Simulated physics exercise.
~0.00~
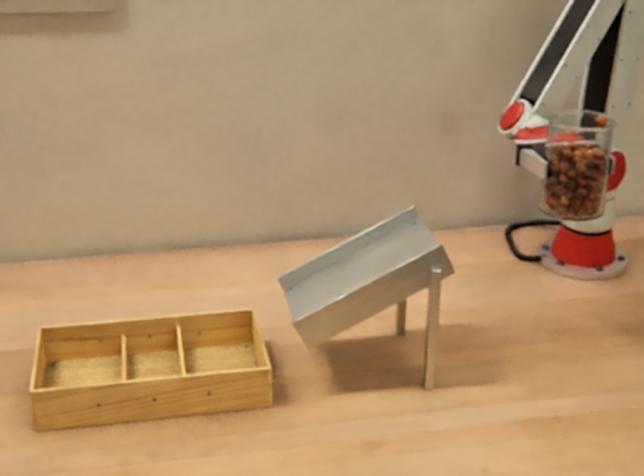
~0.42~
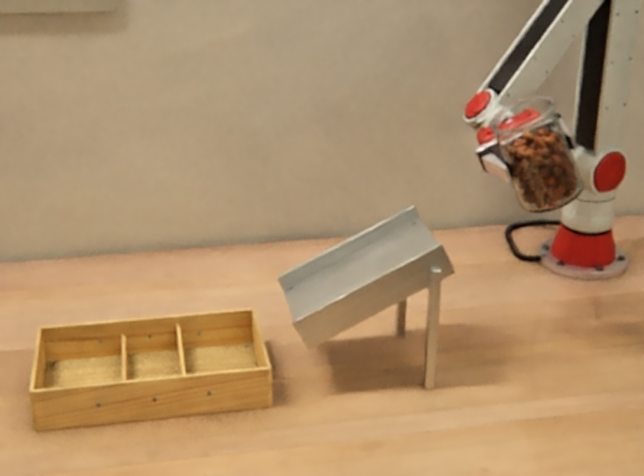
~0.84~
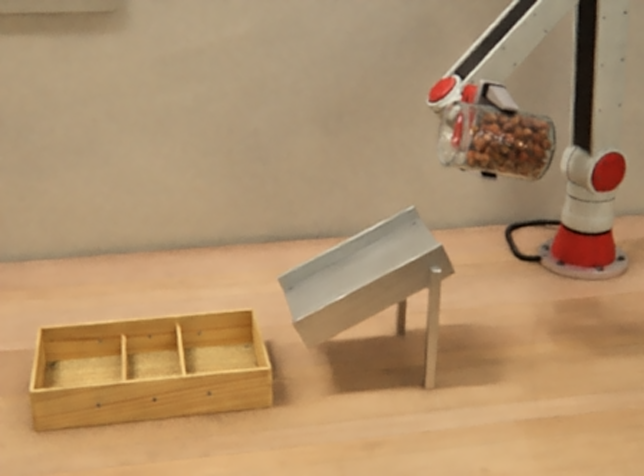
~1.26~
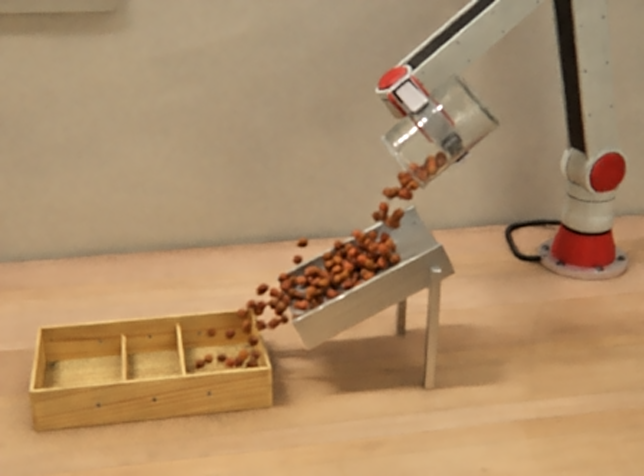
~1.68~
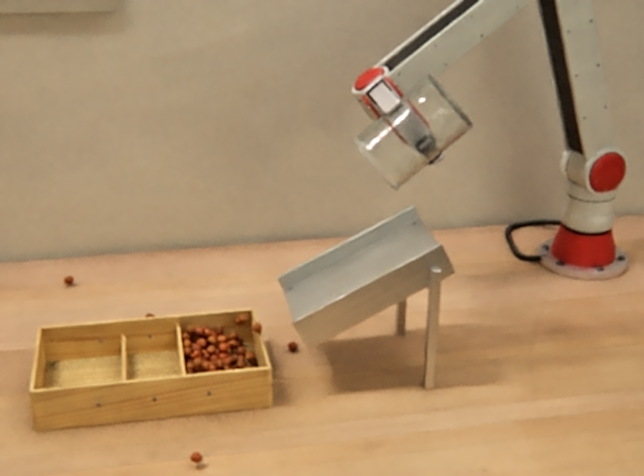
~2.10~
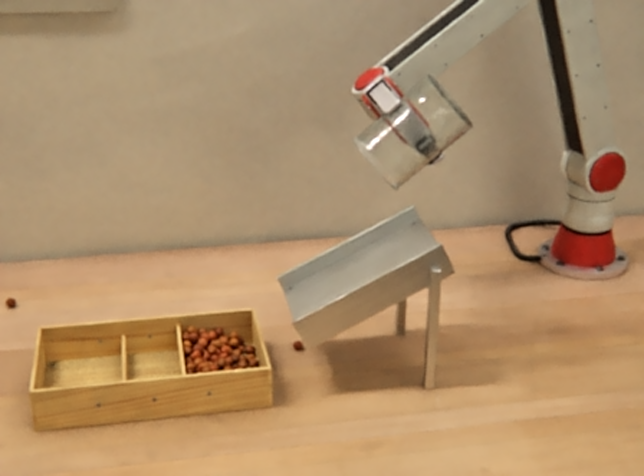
A white robot arm with red joints stands at the right of a pale wooden table against a beige wall, seen from the front and slightly above, gripping a clear beaker of brown hazelnuts. A sloping grey chute on legs stands mid-table, and a wooden box with three compartments sits at the left. The arm swings the beaker left, tilting it over the chute. The nuts pour out, slide down the chute and tumble into the box's right compartment. A few stray nuts scatter on the table, and the emptied beaker stays tipped above the chute while most nuts rest heaped in that compartment.
